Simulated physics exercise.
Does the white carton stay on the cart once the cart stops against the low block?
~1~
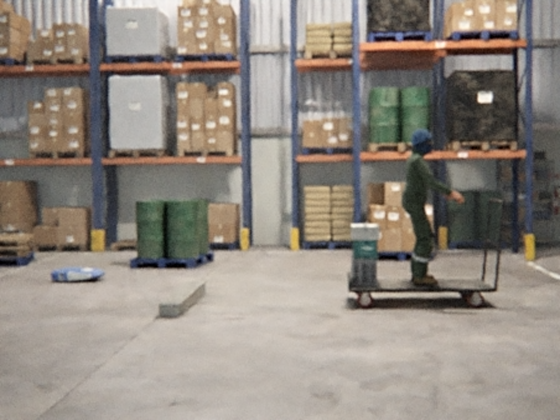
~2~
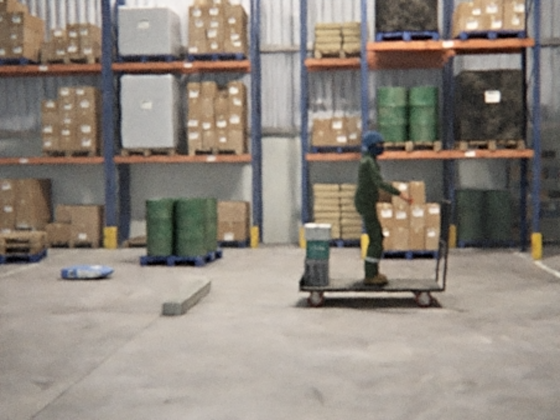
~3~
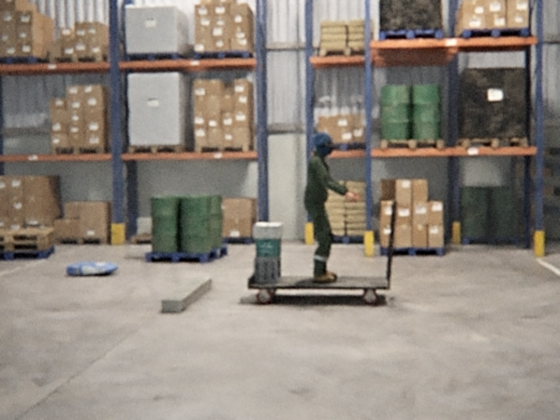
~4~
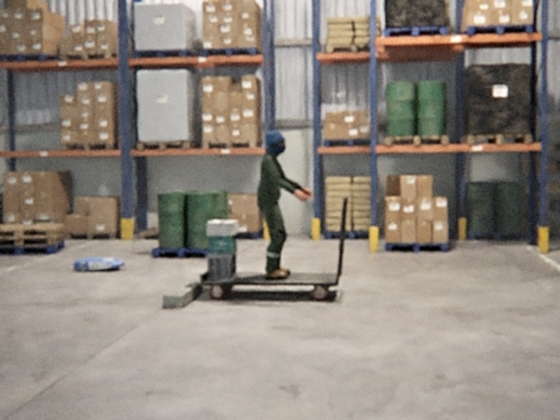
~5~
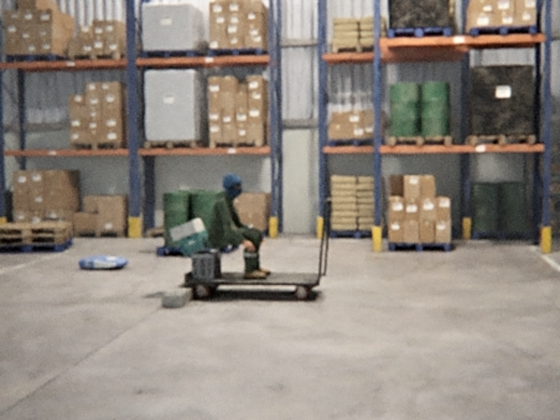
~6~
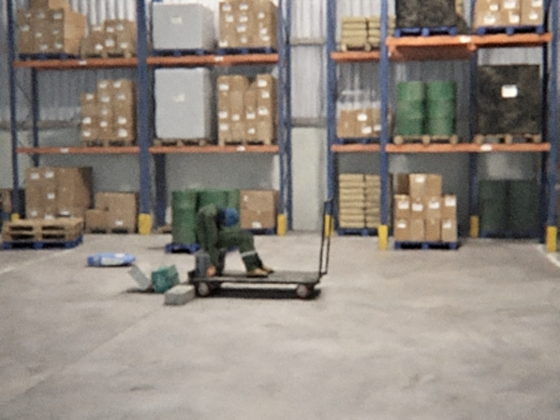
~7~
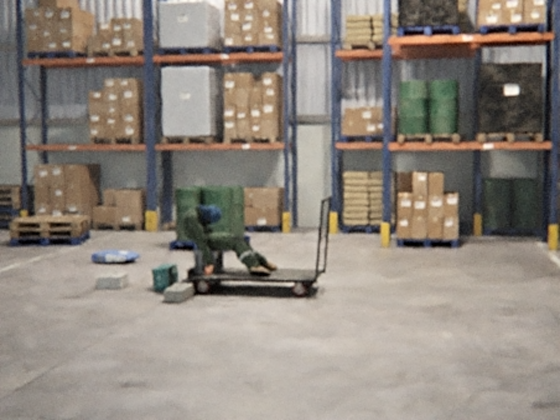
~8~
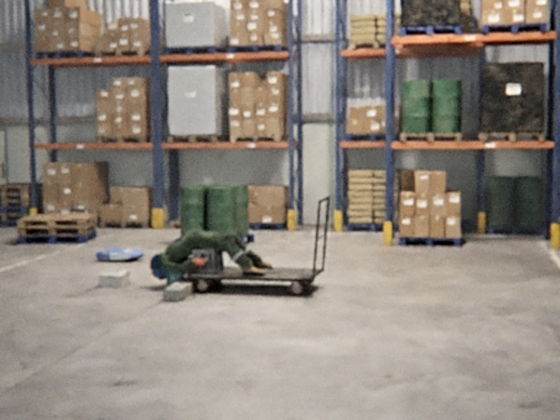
No, the white carton flies off over the left end of the cart and ends up on the floor beyond the block.
